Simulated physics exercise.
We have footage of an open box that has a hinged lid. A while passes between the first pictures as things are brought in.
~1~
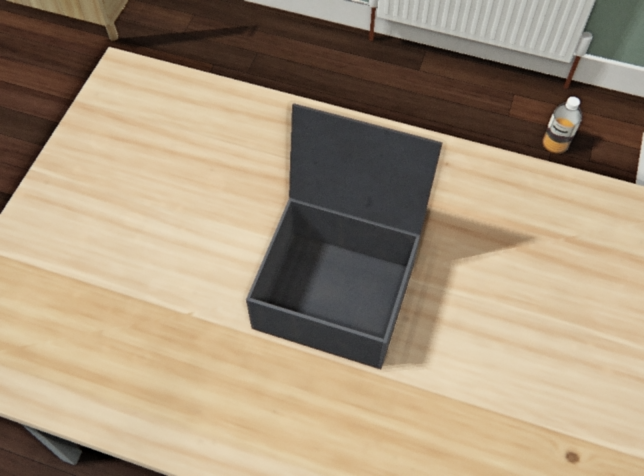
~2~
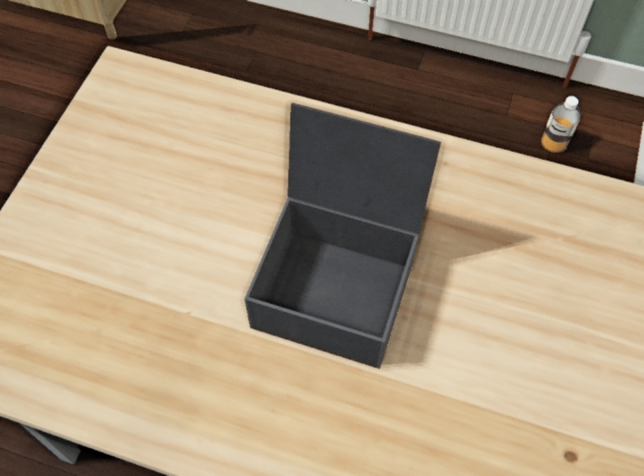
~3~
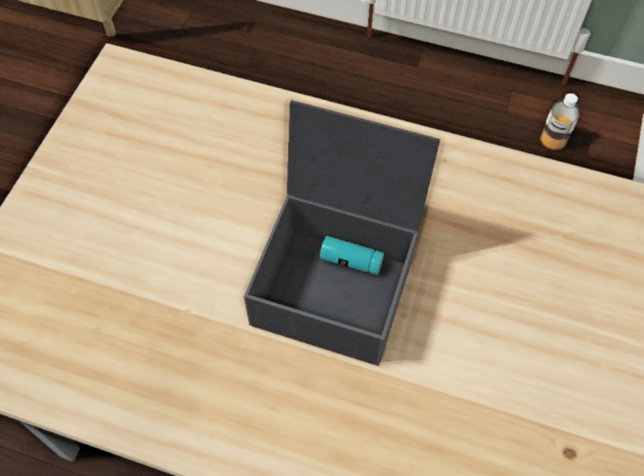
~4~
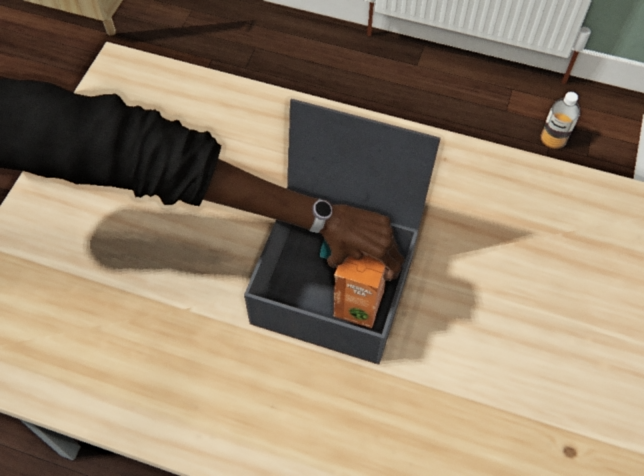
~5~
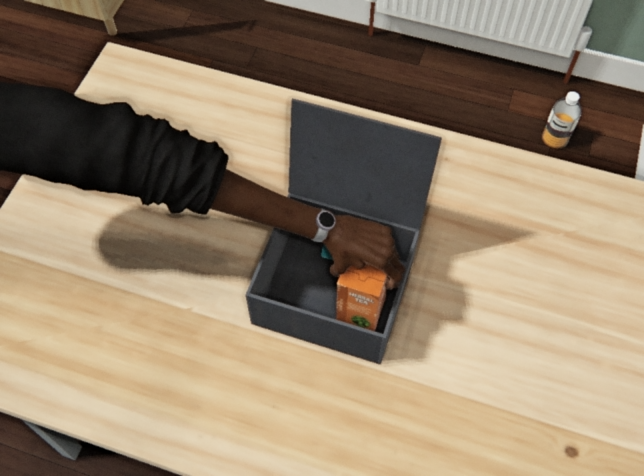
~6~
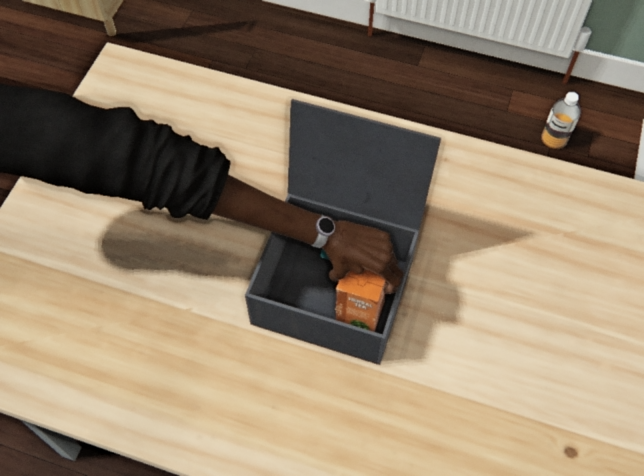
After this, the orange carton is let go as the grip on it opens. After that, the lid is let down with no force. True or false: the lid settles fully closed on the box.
False.
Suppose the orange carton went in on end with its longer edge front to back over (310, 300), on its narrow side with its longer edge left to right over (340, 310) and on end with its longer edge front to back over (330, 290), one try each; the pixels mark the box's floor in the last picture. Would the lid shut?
On the first go the lid is stopped short, on the second it comes to rest closed, on the third it is stopped short.
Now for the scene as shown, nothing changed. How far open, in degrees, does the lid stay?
Lid angle from rim - close to 25°.
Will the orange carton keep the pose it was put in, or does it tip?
Once everything settles, it keeps its original angle.
Then, 1.30 s on from there, lid 87° above the rim.
Then, 1.70 s on from there, lid 52° above the rim.
Then, 1.90 s on from there, lid 24° above the rim.
In the end, lid 24° above the rim; both unmoved. At the end, from the last picture's camera, orange carton near (362, 297).
